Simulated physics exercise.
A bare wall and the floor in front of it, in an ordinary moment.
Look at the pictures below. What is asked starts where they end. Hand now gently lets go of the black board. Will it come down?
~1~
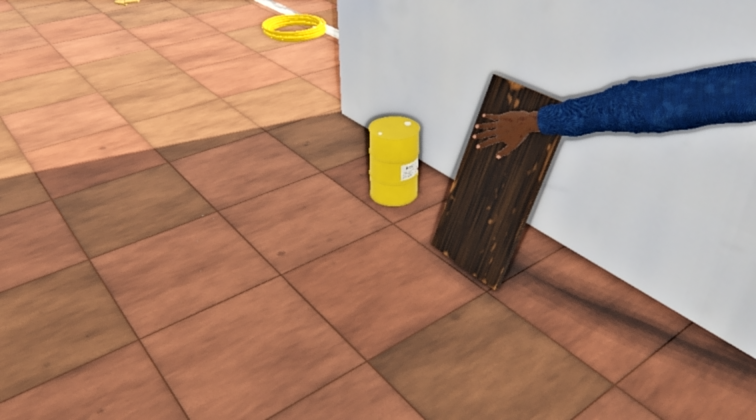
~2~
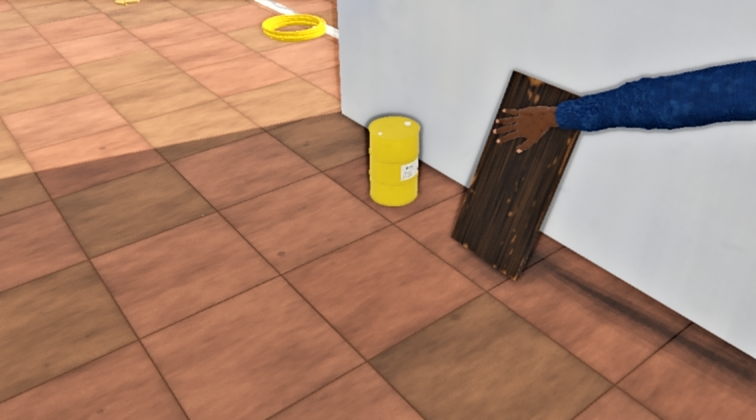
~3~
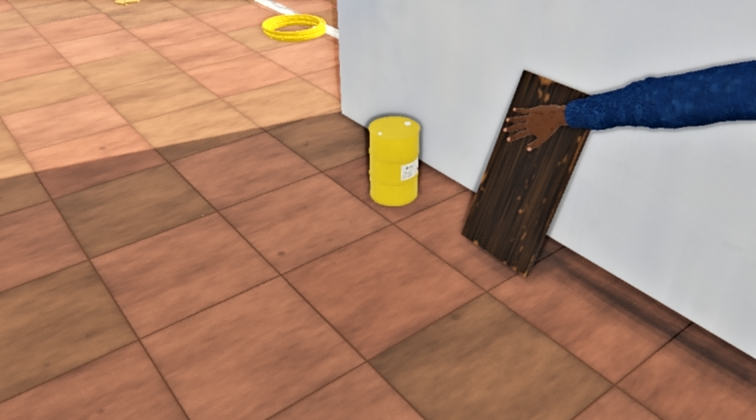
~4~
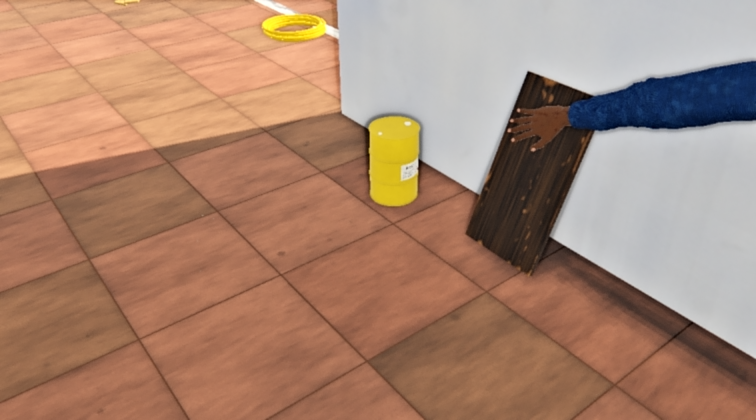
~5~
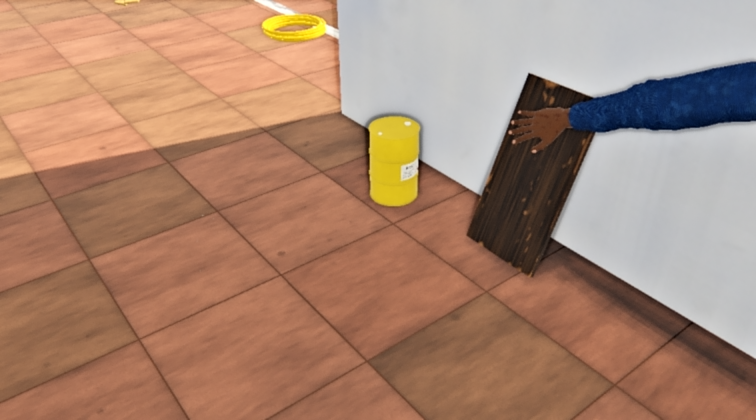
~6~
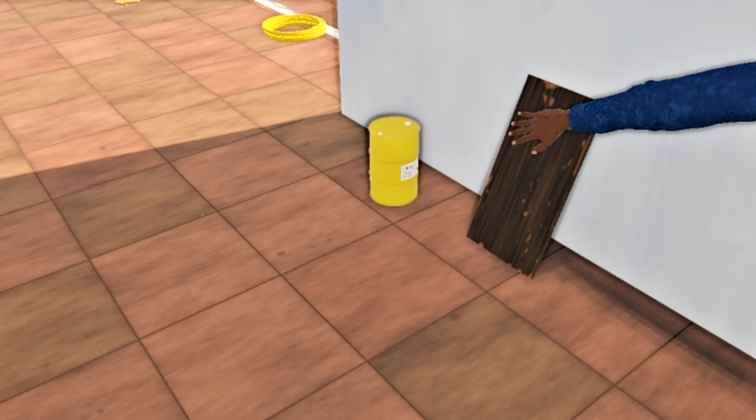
No, it stays propped.
Then, 0.60 s later than the last frame, all is still.
Then, 1.50 s later than the last frame, black board resting near (531, 177).
When it is over, both as before. End places, in pixels of the last picture, black board near (531, 176). The board holds.
